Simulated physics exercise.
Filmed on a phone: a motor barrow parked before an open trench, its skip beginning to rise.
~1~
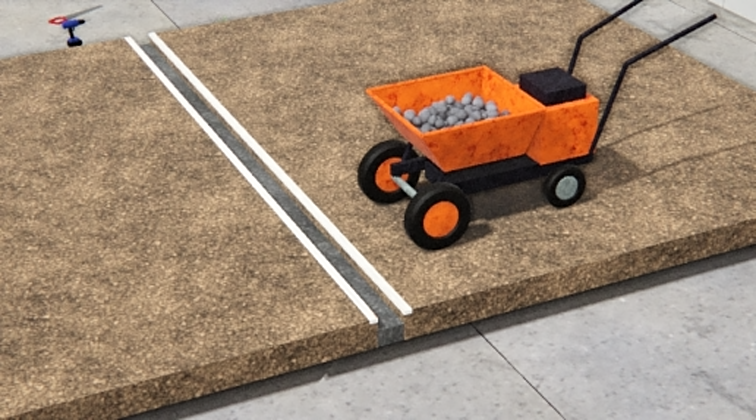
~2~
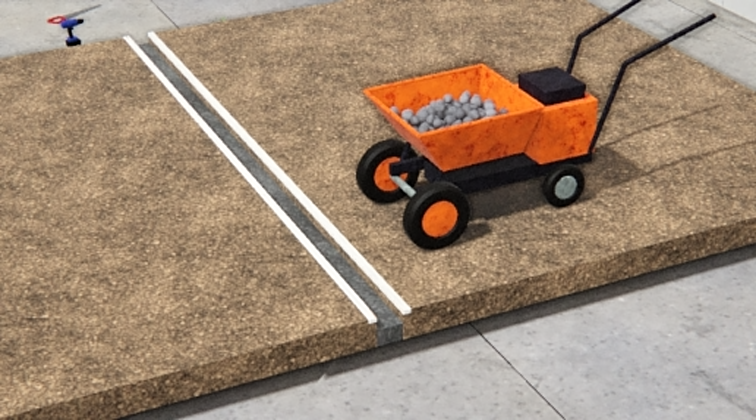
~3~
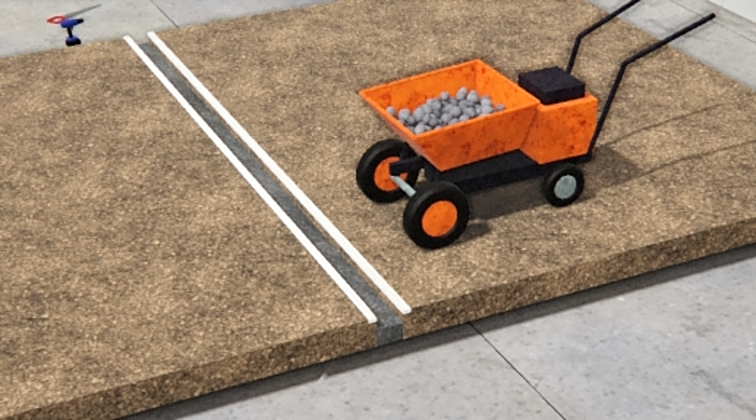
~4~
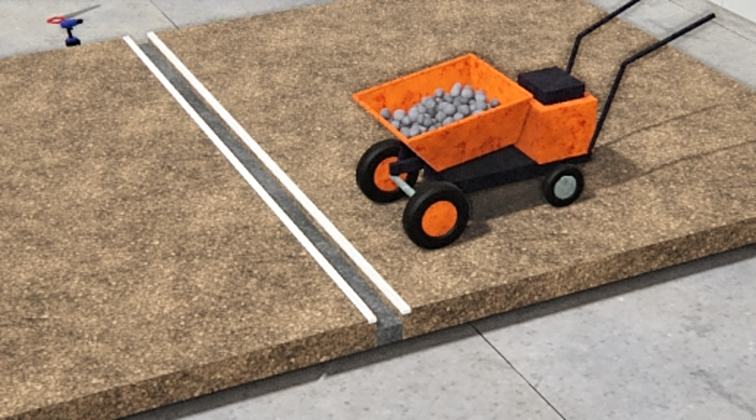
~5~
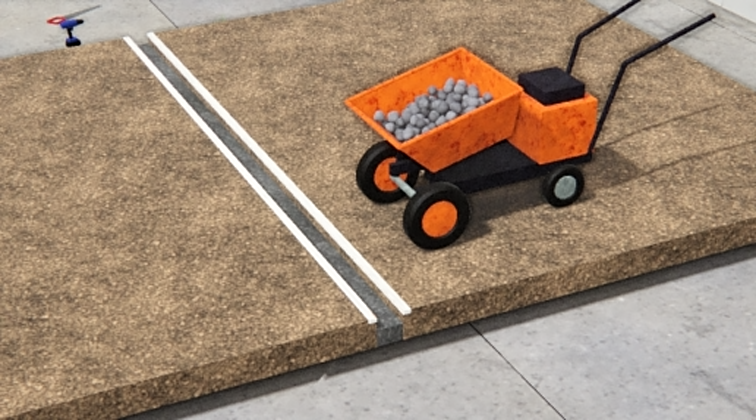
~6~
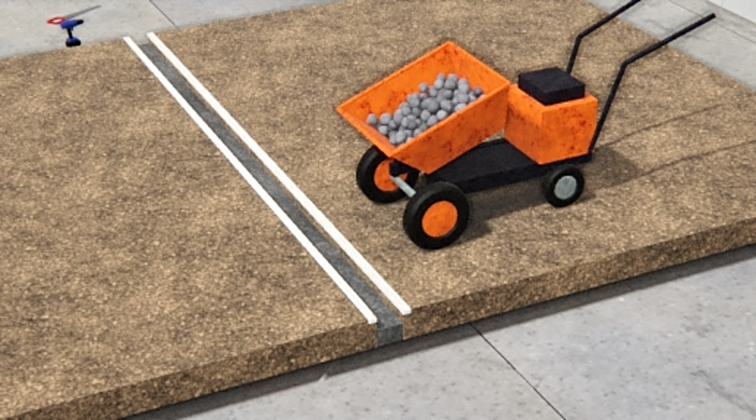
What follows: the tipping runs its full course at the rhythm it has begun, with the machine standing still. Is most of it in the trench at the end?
It catches only the smaller part.
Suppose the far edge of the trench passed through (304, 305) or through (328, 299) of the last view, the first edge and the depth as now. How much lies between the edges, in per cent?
About 90 and 60 per cent.
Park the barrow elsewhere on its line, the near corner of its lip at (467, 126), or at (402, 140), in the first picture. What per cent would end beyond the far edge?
In turn 20 and 100 in a hundred.
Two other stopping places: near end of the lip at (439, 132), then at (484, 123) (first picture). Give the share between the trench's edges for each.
Roughly 40 per cent, and 40 per cent.
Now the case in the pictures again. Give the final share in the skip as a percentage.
About 0 per cent.
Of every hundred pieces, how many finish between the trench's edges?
Some 15 per cent.
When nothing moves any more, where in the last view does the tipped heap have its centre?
Roughly at (282, 252).
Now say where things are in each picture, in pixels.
The first picture shows lip of the skip (422, 136), level; top of the load (461, 115), round cobbles; first edge of the trench (385, 285); far edge (351, 293), the trench under half as wide as the skip, and about half as deep as wide.
The second picture shows lip of the skip (419, 136), tipped barely; top of the load (459, 114).
The third picture shows lip of the skip (414, 138), tipped barely; top of the load (468, 113).
The fourth picture shows lip of the skip (408, 142), tipped a little; top of the load (474, 110).
The fifth picture shows lip of the skip (399, 148), tipped a little; top of the load (467, 106).
The sixth picture shows lip of the skip (390, 155), tipped clearly; top of the load (460, 98); first edge of the trench (384, 284); far edge (350, 293).
Just after the last frame, skip tipped steeply; every one in the skip.
A moment on, skip tipped right over; the larger part in the skip; just a few in or heaped over the trench; about a tenth beyond it; just a few falling.
Further on, skip tipped right over; roughly a quarter in the skip; about a tenth in or heaped over the trench; roughly two thirds beyond it.
When it is over, skip tipped right over; just a few short of the trench; roughly a quarter in or heaped over the trench; the larger part beyond it.
